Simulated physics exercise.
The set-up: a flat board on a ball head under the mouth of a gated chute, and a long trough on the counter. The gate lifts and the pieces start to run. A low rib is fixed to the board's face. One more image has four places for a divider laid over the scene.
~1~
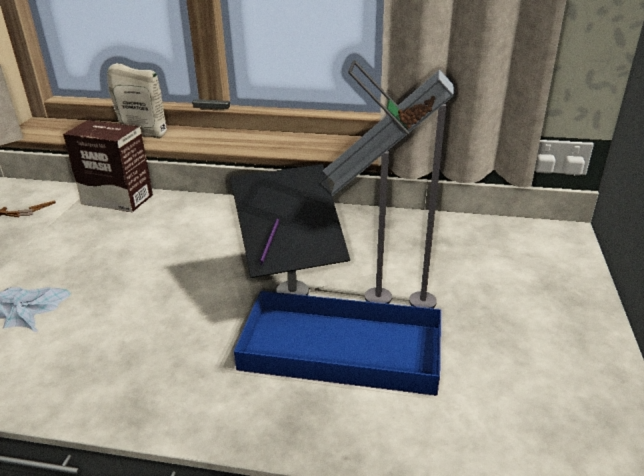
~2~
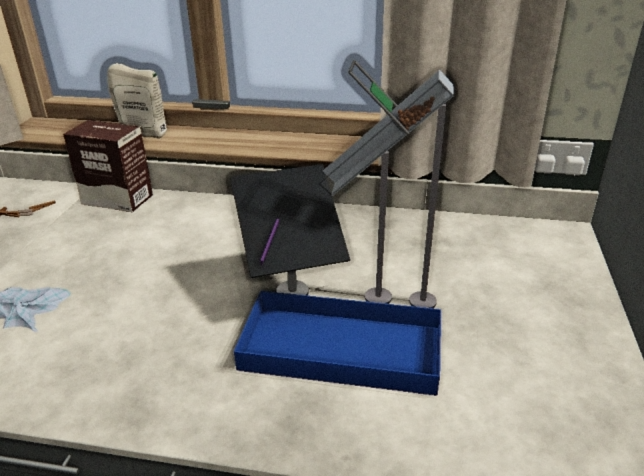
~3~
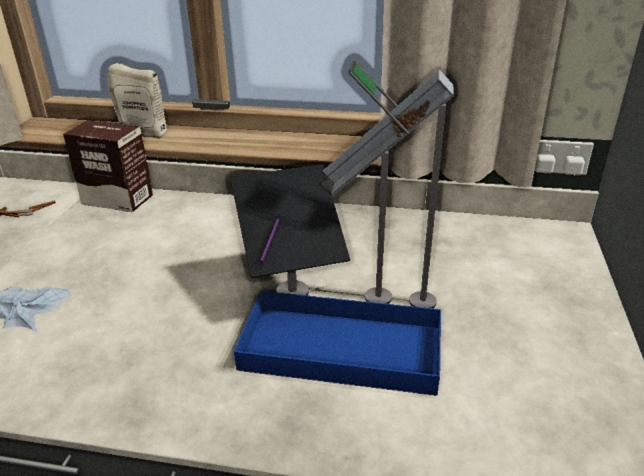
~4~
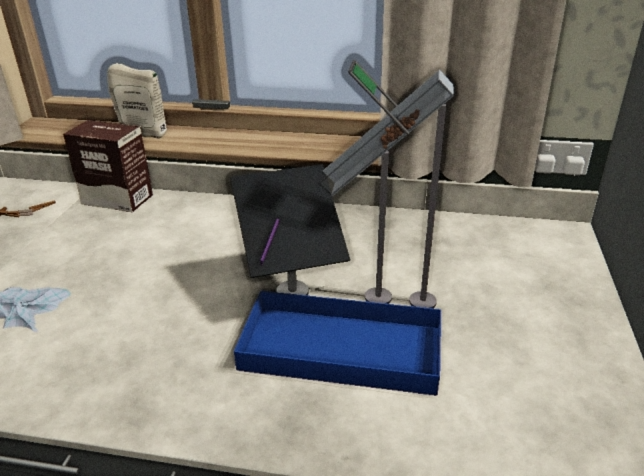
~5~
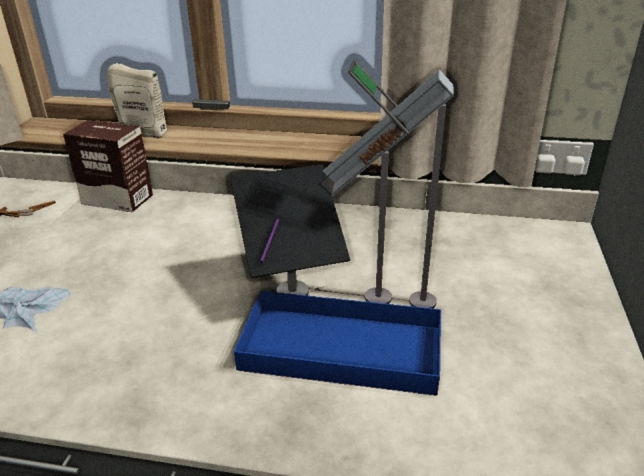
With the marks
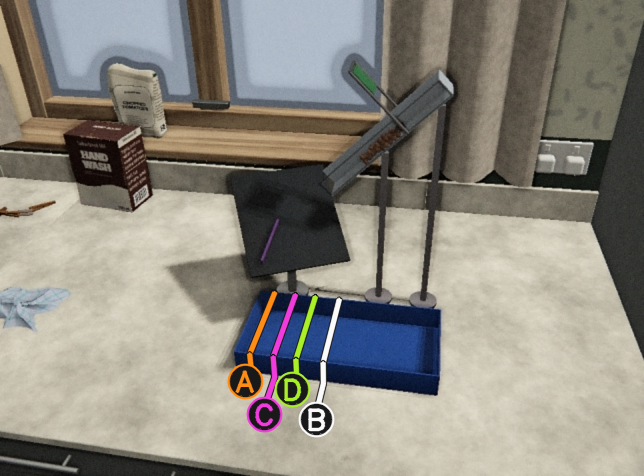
Small brown pieces slid partway down a sloping gray chute after a green-marked gate lifted, while the tilted dark board below and the empty blue tray on the counter stayed still.
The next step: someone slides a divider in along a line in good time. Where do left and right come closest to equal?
C works best here.
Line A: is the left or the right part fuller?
More lands on the right.
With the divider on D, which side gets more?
The left side.
On the marked copy, line A crosses the front rim at (250, 353); line B crosses the front rim at (323, 362); line C crosses the front rim at (273, 356); line D crosses the front rim at (296, 359).
For line A, of what is caught, a small part on the left of the divider, most on the right.
For line B, of what is caught, most on the left of the divider, a small part on the right.
For line C, of what is caught, about half on the left of the divider, about half on the right.
For line D, of what is caught, most on the left of the divider, about a quarter on the right.
